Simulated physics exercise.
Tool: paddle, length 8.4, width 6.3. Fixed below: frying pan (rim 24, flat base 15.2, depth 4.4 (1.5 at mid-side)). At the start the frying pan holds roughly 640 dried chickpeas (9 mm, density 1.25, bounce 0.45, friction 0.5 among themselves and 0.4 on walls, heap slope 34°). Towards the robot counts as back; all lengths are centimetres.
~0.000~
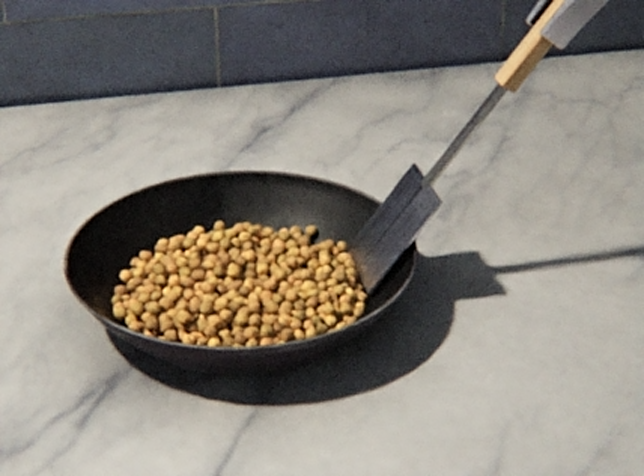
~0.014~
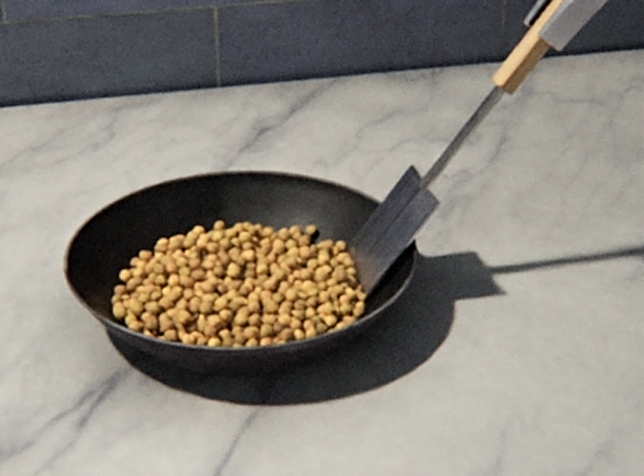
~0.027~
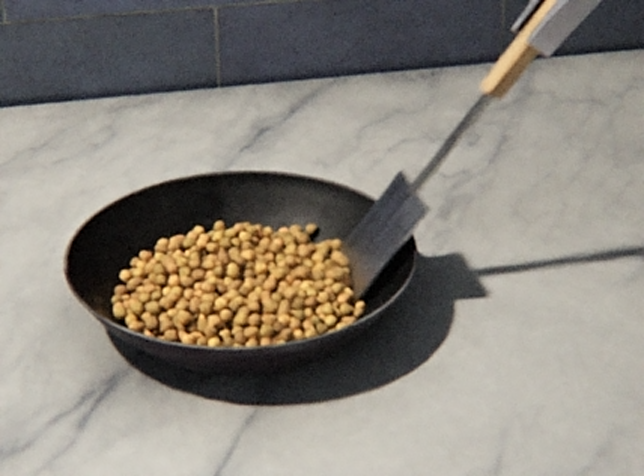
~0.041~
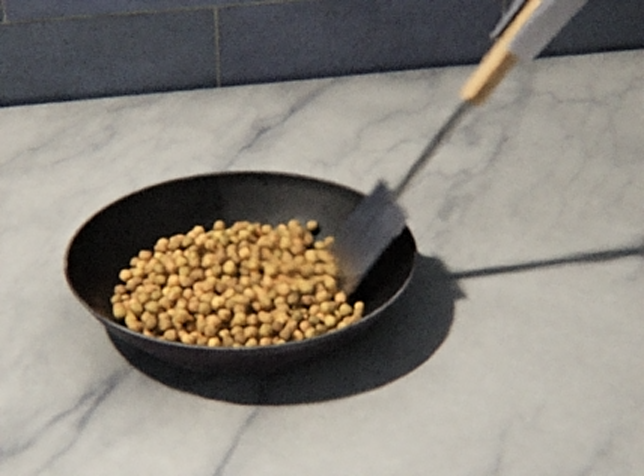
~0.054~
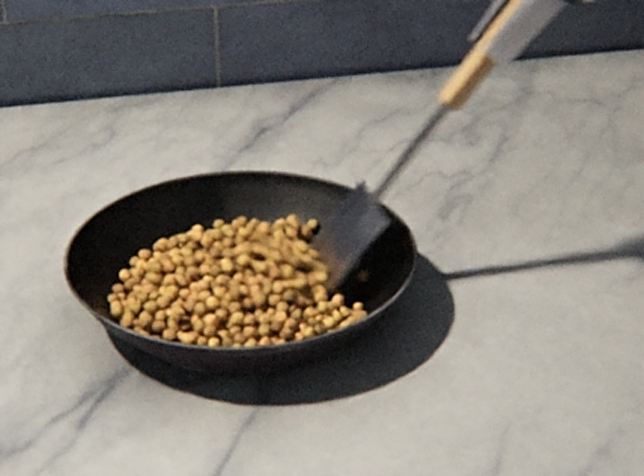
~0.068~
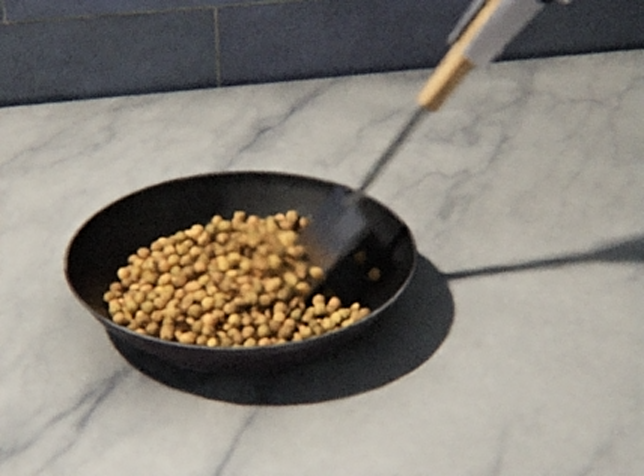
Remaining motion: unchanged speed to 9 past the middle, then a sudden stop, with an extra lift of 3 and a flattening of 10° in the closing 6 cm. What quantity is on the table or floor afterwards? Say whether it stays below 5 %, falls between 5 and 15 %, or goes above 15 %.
It goes above 15 %.
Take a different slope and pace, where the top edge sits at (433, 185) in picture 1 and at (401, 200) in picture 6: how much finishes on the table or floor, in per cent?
10 %.
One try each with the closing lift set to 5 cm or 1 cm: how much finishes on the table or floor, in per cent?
Close to 20 and 25 percent respectively.
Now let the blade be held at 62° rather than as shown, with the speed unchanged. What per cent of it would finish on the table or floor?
In that case, around 25 percent would end up on the table or floor.
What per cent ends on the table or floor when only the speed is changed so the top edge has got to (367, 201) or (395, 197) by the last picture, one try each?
I'd estimate some 20 and 10 in a hundred.
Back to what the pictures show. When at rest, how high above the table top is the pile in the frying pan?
Some 4.0 cm above the table.
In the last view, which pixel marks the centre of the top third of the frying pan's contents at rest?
The middle lies somewhere around (172, 293).
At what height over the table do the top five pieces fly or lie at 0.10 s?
About 6 centimetres.
By 0.10 s, sloping 53°, highest piece 7 above the table; 641 in the frying pan.
By 0.13 s, sloping 50°, highest piece 7 above the table; 641 in the frying pan.
By 0.35 s, sloping 43°, highest piece 16 above the table; 502 in the frying pan, 43 on the table or floor, 96 on the blade or in flight.
By 1.40 s, sloping 43°, highest piece 4 above the table; 502 in the frying pan, 139 on the table or floor.
Final count, 502 in the frying pan, 139 on the table or floor. That is 22 % on the table or floor.
